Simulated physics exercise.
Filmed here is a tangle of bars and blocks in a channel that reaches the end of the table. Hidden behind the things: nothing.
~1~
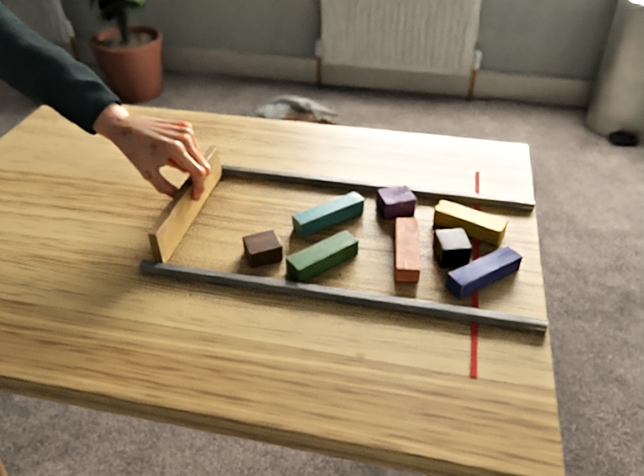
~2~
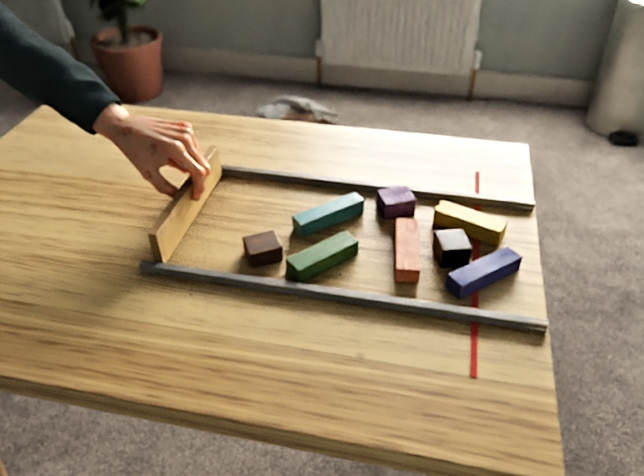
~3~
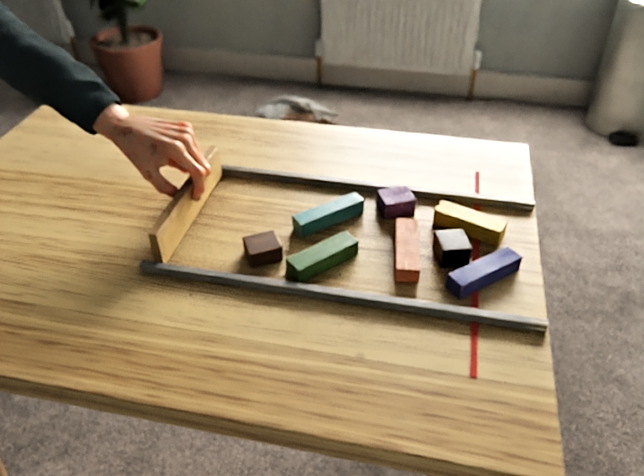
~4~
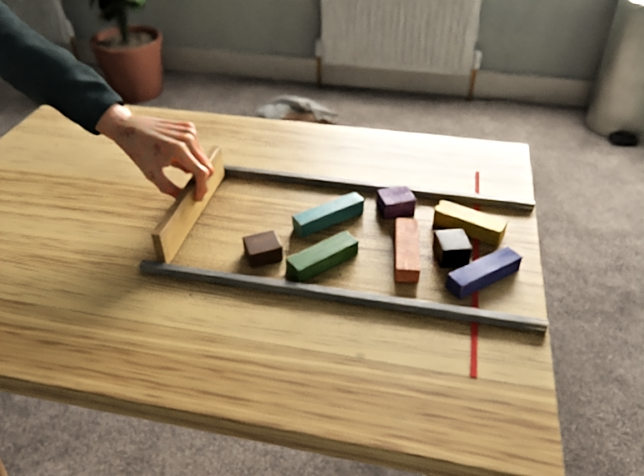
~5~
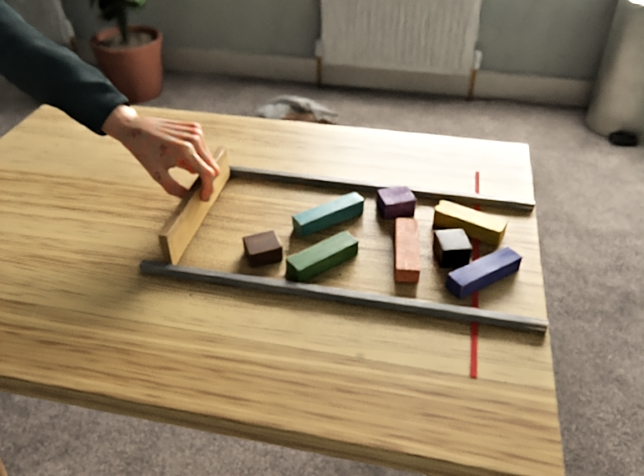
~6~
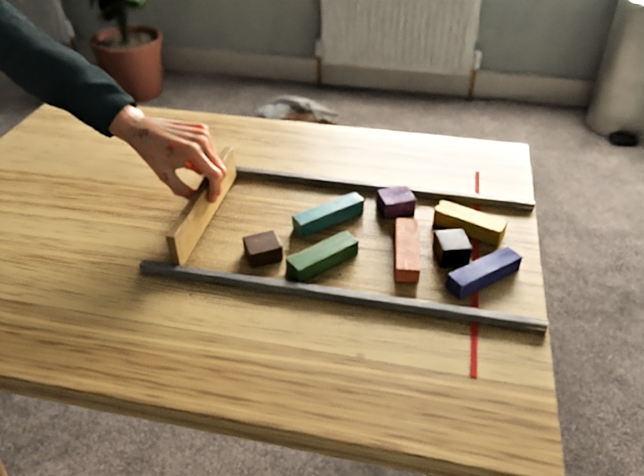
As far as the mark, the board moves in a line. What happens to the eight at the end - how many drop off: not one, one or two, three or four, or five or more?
The count of those that drop off: Three or four.
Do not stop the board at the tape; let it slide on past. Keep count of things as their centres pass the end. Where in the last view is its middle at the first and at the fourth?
I'd put the first at about (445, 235) and the next at about (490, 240).
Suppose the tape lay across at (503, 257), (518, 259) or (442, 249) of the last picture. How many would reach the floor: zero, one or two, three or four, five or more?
Number fallen at each tape, in order - five or more, 5 or more, none.
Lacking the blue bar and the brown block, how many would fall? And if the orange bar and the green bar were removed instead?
Counts - first: 2; second: 1.
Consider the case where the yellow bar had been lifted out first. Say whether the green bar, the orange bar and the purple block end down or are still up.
The green bar: Remains. The orange bar: Remains. The purple block: Remains.
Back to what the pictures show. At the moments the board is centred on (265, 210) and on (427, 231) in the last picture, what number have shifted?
1 and 8.
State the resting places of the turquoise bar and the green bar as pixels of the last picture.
They end up close to (486, 233) and (528, 282).
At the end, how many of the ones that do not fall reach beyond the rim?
The total would be 2.
Early on, none off yet; blue bar at rest near (484, 272); yellow bar at rest near (469, 223); black block at rest near (452, 248).
Finally, the number that fall off is three or four; lost, black block, yellow bar and blue bar.
